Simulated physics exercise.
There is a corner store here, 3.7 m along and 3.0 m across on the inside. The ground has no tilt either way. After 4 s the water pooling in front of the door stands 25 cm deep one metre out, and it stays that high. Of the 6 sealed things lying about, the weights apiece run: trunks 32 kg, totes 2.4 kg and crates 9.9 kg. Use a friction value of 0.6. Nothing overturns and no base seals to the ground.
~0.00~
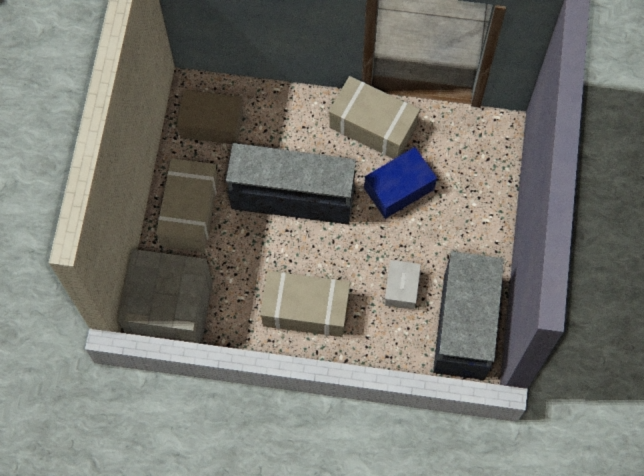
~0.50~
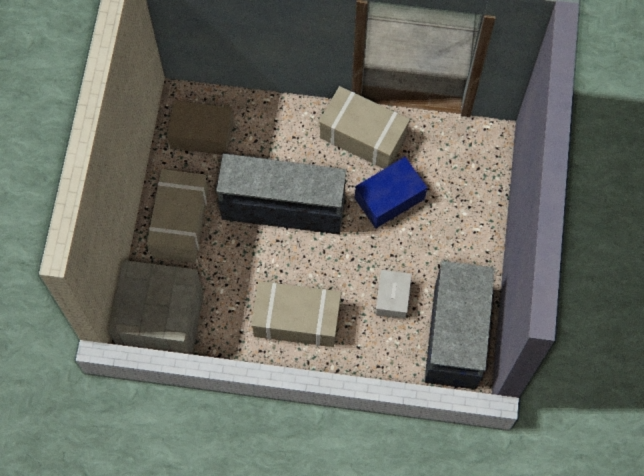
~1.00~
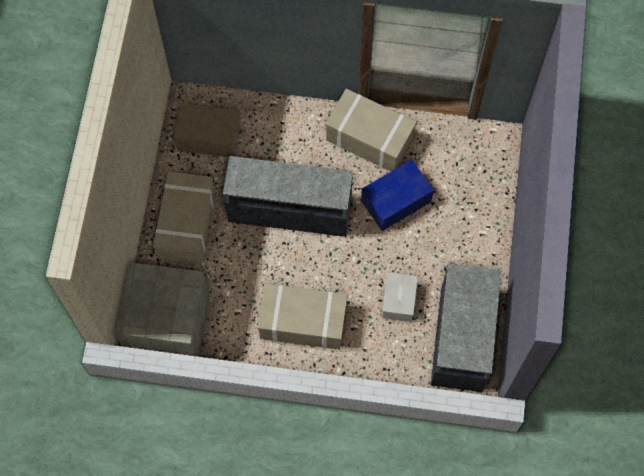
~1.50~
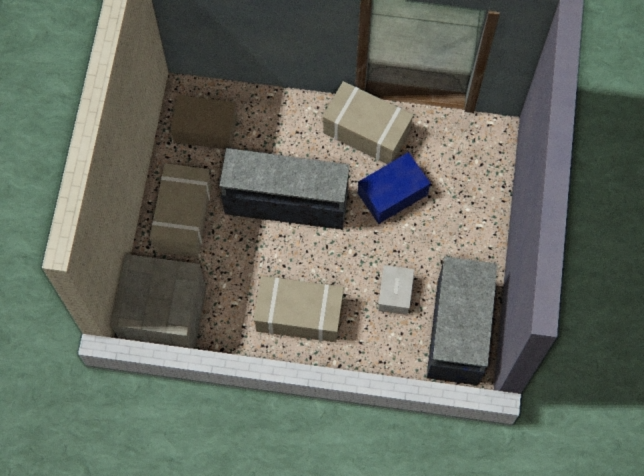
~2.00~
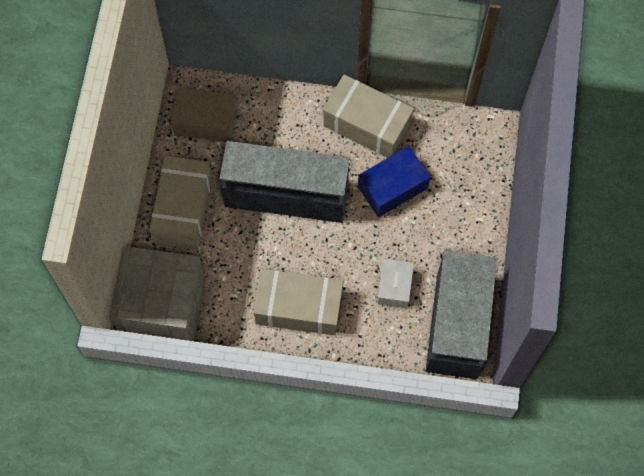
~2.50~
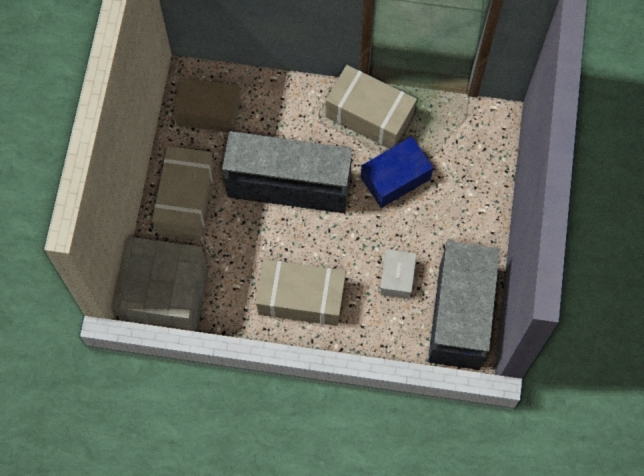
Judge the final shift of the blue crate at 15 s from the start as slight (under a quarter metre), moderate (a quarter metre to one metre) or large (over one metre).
Large.
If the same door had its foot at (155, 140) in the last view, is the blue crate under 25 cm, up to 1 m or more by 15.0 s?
I'd expect the blue crate to get swept far off.
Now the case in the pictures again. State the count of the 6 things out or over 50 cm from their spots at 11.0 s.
Tally: 5.
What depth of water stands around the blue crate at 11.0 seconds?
Roughly 15 cm.
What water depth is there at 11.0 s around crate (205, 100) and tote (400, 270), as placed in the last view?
First about 15 cm, second about 19 cm.
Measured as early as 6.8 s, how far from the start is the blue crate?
120 cm, give or take.
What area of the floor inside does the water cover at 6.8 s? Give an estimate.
Flooded: Near 8.5 m2.
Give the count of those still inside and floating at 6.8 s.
It comes to 1 of them.
After 3.5 s the blue crate is near (397, 167), 0.0 m from its start, aground; 0 afloat.
After 6.8 s the blue crate is near (303, 233), 1.2 m from its start, aground; 1 afloat.
After 11.0 s the blue crate is near (361, 236), 0.9 m from its start, afloat; 6 afloat.
After 15.0 s the blue crate is near (305, 288), 1.6 m from its start, afloat; 6 afloat.
